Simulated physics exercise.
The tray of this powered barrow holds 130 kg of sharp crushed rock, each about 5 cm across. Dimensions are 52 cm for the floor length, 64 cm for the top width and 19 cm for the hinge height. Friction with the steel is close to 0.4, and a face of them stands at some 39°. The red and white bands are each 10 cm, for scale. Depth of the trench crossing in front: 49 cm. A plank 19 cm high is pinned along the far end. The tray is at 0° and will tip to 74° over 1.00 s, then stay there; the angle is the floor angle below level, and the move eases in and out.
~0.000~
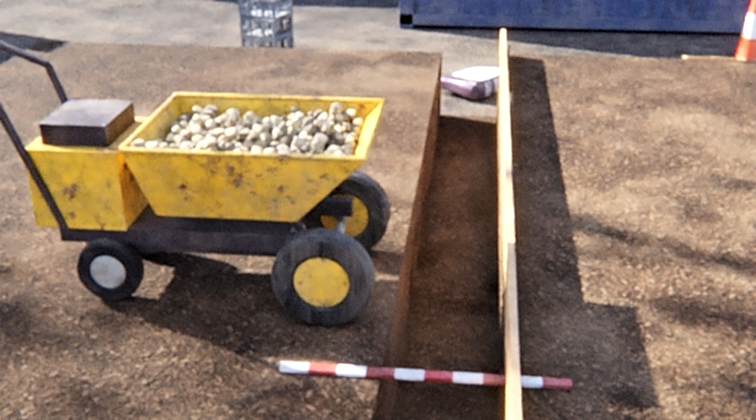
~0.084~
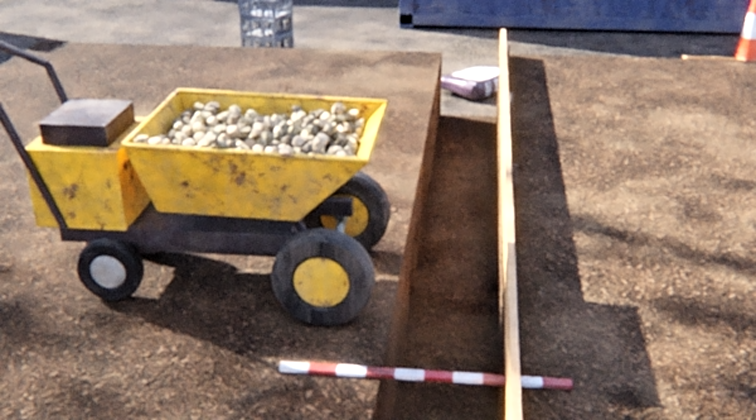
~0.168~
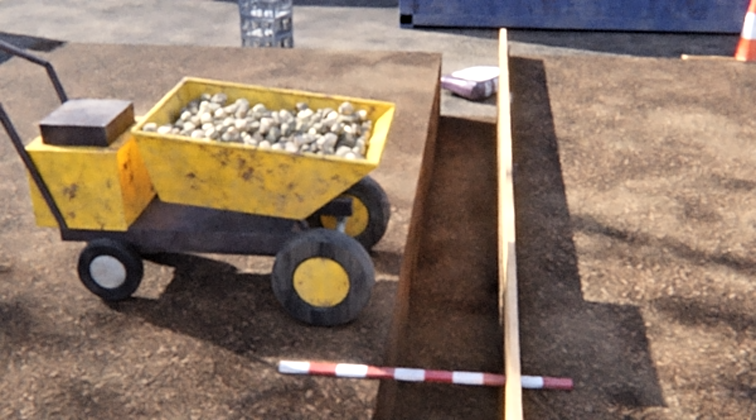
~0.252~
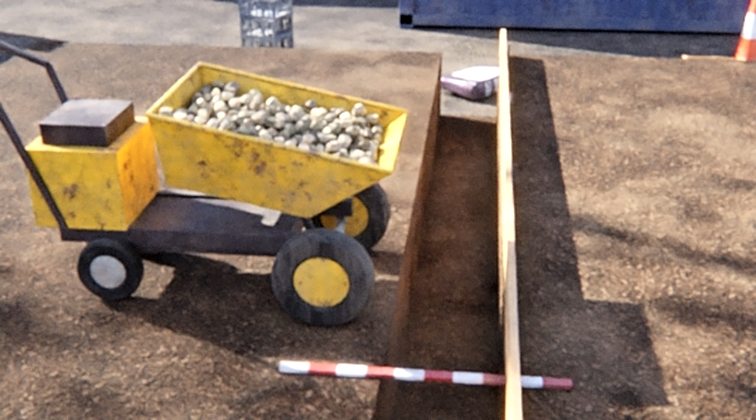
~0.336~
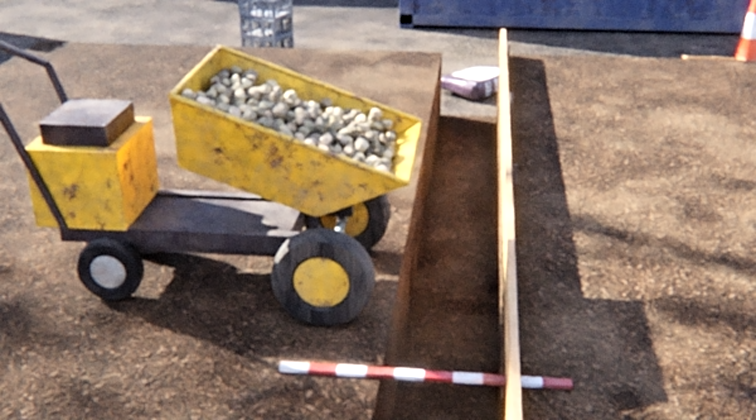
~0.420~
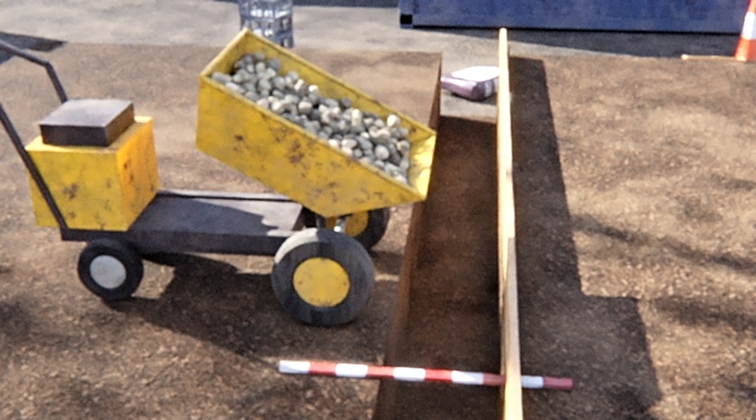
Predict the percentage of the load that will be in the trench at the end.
Predicted: Roughly 76 %.
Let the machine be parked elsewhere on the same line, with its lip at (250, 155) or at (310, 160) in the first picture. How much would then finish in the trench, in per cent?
Roughly 90 percent for the first, and 100 percent for the second.
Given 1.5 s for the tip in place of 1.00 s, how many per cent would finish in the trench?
Trench share: Approx. 80%.
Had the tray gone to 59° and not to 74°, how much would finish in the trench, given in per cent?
I'd expect around 45 in a hundred.
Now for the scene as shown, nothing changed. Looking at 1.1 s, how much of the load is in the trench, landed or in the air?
25 per cent or so by then.
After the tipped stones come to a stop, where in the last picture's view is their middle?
Around (476, 378).
After 0.8 s the floor is at 62°; 100 % in the tray; the foremost stones are at (469, 226).
After 1.1 s the floor is at 74°; 65 % in the tray, 26 % in the trench, 9 % past the trench; the foremost stones are at (572, 291).
After 1.5 s the floor is at 74°; 27 % in the tray, 50 % in the trench, 23 % past the trench; the foremost stones are at (710, 319).
After 3.4 s the floor is at 74°; 0 % in the tray, 76 % in the trench, 24 % past the trench; the foremost stones are past the picture's edge.
